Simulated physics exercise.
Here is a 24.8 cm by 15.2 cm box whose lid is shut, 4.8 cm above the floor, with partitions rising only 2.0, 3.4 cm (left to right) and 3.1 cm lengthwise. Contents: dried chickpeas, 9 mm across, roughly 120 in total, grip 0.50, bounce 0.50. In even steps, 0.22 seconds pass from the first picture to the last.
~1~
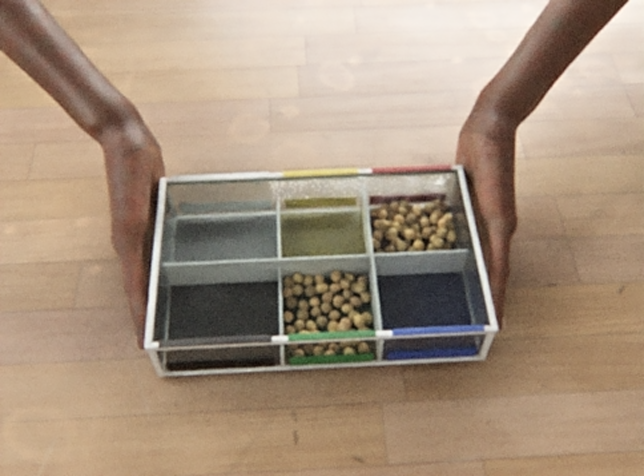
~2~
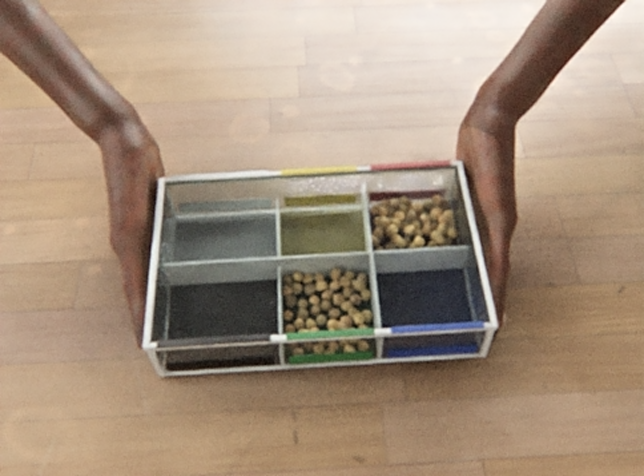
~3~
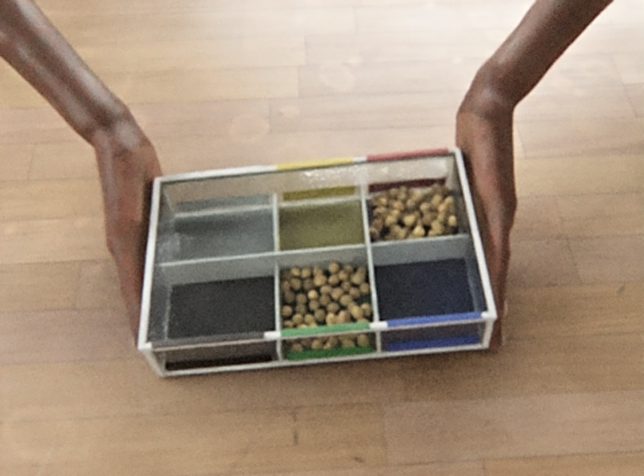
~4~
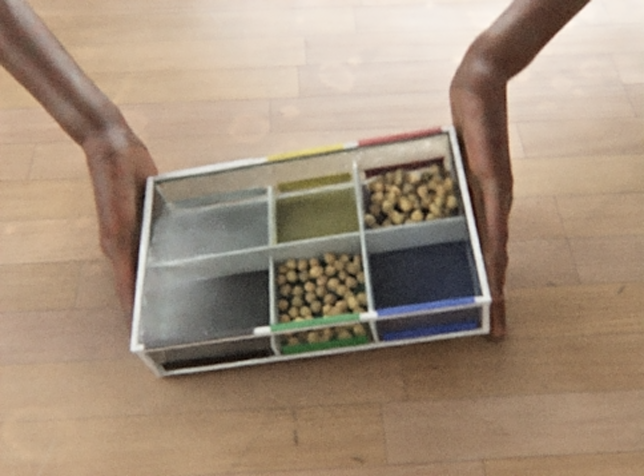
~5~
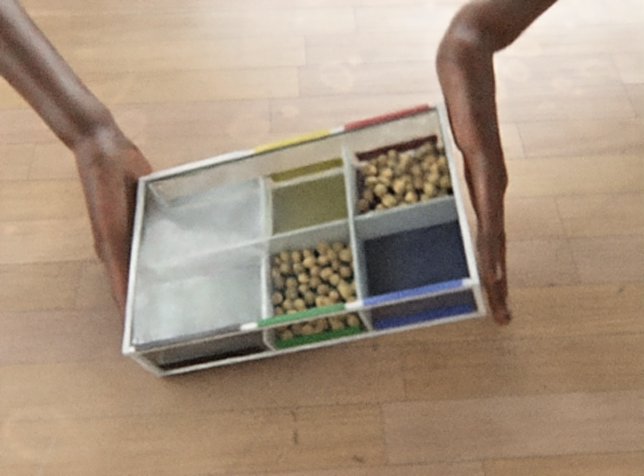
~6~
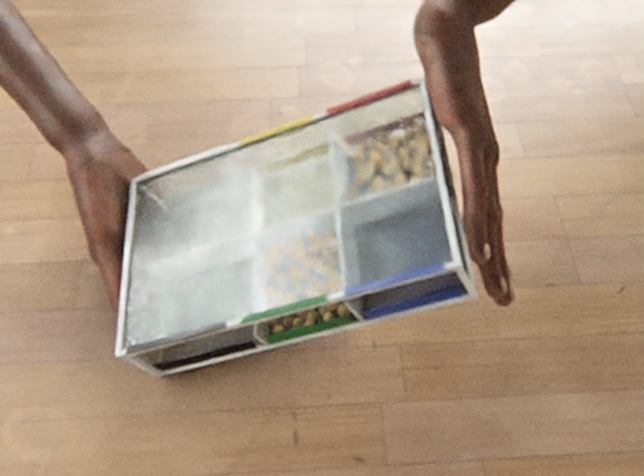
On a wooden floor, two hands tilting a clear-lidded divided box down toward the left, chickpeas staying in red and green compartments.
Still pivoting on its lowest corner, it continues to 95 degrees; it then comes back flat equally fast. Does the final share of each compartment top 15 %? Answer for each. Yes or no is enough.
Red, yes; blue, no; green, no; yellow, no; white, no; black, yes.
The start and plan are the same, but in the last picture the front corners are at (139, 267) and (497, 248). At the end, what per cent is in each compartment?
By the end red holds 55%, blue holds 0%, green holds 25%, yellow holds 20%, white holds 5% and black holds 0%.
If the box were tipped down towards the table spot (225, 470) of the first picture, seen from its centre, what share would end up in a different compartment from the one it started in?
About 50 per cent.
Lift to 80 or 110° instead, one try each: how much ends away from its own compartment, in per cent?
I'd put them near 45 and 70 percent in that order.
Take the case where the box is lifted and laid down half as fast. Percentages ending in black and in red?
Black = 45 per cent, red = 30 per cent.
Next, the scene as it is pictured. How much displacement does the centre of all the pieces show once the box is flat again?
Measured shift: Some 10.0 cm.
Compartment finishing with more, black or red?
I'd say the black side has more in it.
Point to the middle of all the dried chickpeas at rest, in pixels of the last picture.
Look around (203, 295) in the last picture.
Then, 0.57 s after the last picture, tilt 94 degrees; red 45 %, green 30 %, yellow 10 %, black 20 %.
Then, 0.96 s after the last picture, tilt 39 degrees; red 25 %, green 5 %, yellow 10 %, white 10 %, black 50 %.
Then, 1.43 s after the last picture, tilt 0 degrees; red 25 %, green 5 %, yellow 10 %, white 10 %, black 50 %.
In the end, red 25 %, blue 0 %, green 5 %, yellow 10 %, white 10 %, black 50 %.
